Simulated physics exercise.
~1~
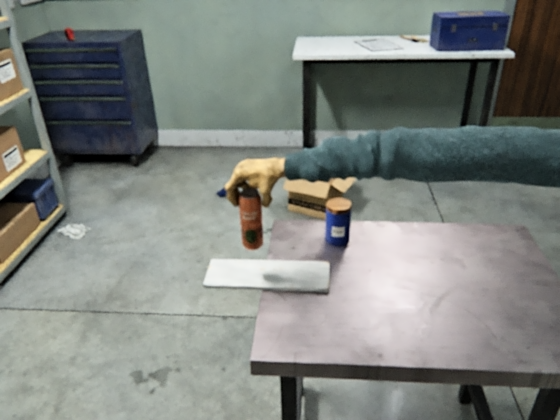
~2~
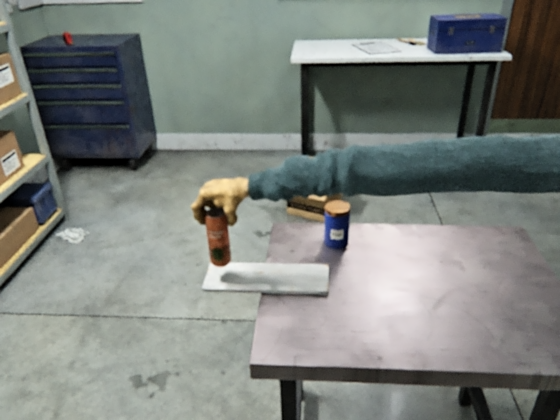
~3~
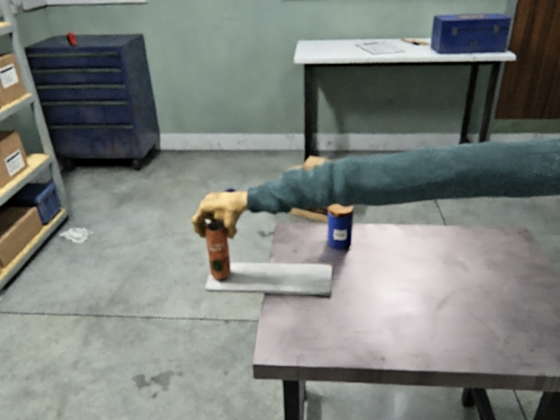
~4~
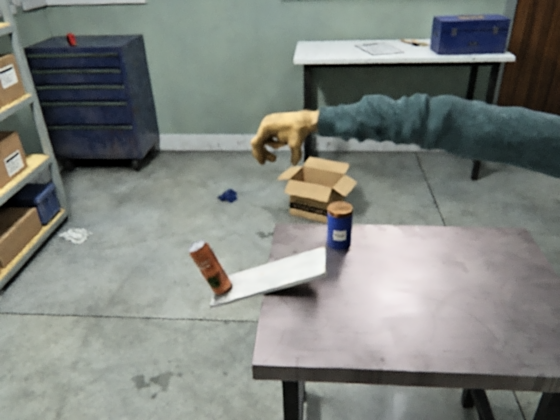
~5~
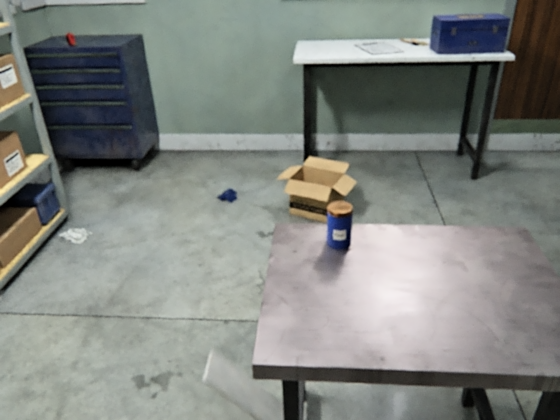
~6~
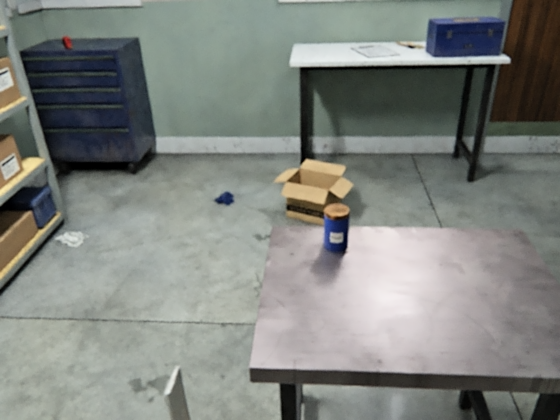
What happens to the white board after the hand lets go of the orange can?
The board tips over the table edge and comes down, leaving the tabletop.
